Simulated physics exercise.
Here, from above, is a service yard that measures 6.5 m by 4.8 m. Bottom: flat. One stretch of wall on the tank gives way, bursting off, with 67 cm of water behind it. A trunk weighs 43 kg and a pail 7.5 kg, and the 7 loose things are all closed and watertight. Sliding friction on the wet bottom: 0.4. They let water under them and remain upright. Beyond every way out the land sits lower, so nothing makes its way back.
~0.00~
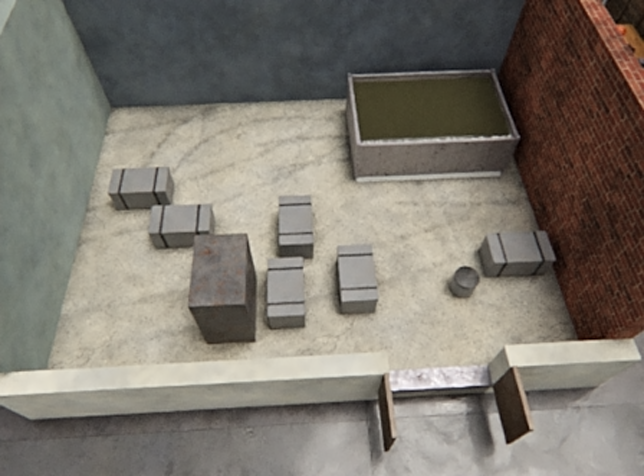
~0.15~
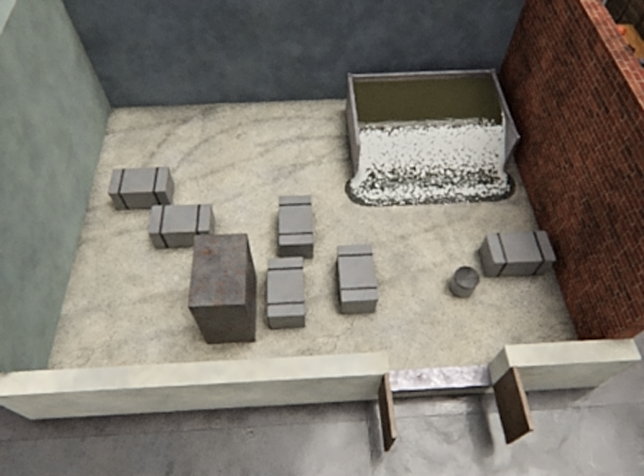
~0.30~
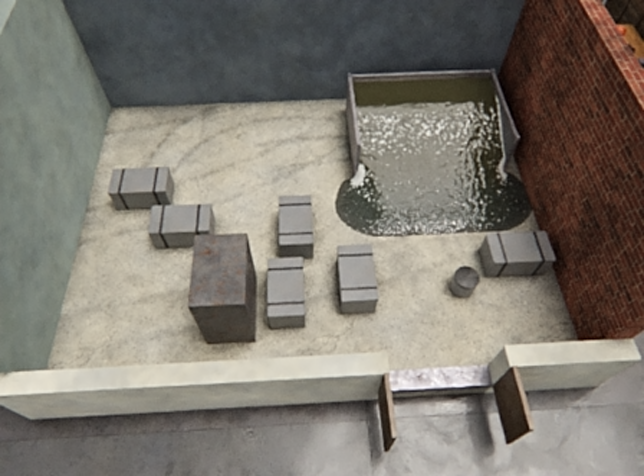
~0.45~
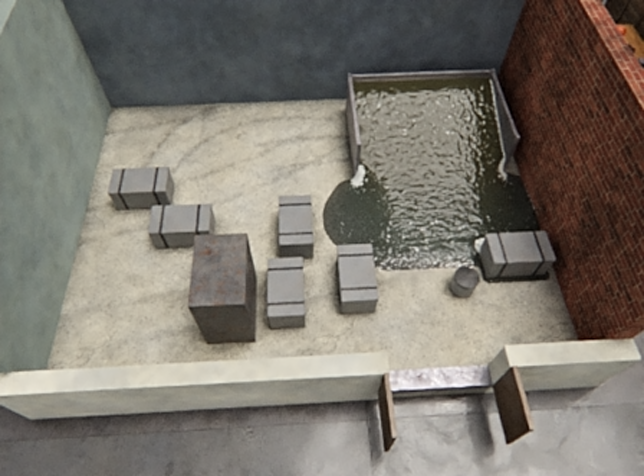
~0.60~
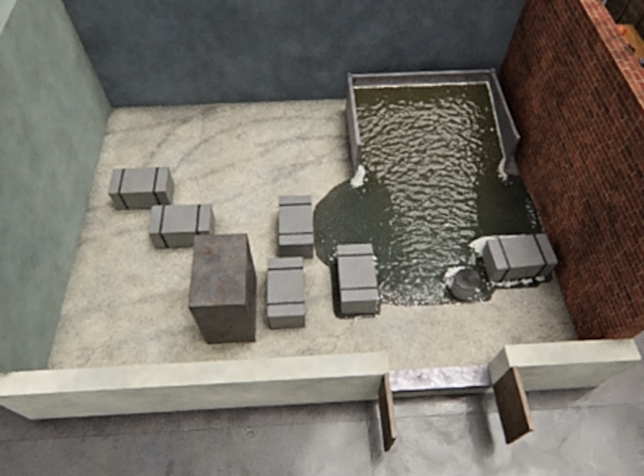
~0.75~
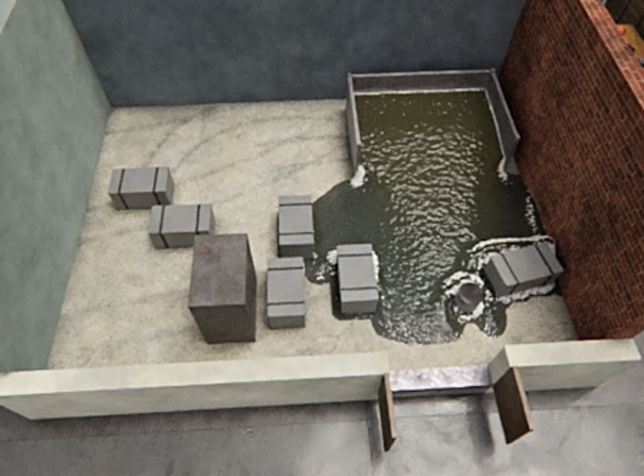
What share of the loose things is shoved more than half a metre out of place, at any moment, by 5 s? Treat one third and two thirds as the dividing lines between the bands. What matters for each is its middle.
It reaches a third but not two thirds.
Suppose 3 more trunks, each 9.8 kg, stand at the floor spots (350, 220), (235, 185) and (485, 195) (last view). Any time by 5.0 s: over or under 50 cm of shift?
In the order asked: Above the mark; below the mark; above the mark.
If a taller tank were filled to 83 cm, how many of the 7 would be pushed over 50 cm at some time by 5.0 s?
In that case the number is 4.
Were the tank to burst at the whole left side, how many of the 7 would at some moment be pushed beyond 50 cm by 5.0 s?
Then 2 of them would.
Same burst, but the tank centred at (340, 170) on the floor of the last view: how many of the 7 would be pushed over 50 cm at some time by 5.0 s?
The count would be 5.
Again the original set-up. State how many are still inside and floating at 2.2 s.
Of them, 2.
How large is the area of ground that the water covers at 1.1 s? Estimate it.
About 12 m2.
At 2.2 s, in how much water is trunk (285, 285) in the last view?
Roughly 4 cm.
After 1.1 s 2 of 7 are over 50 cm from their spots; 0 afloat.
After 2.2 s 3 of 7 are over 50 cm from their spots; 2 afloat.
After 3.5 s 3 of 7 are over 50 cm from their spots; 1 afloat.
After 5.0 s 3 of 7 are over 50 cm from their spots, and 3 have been at some point; 0 afloat.
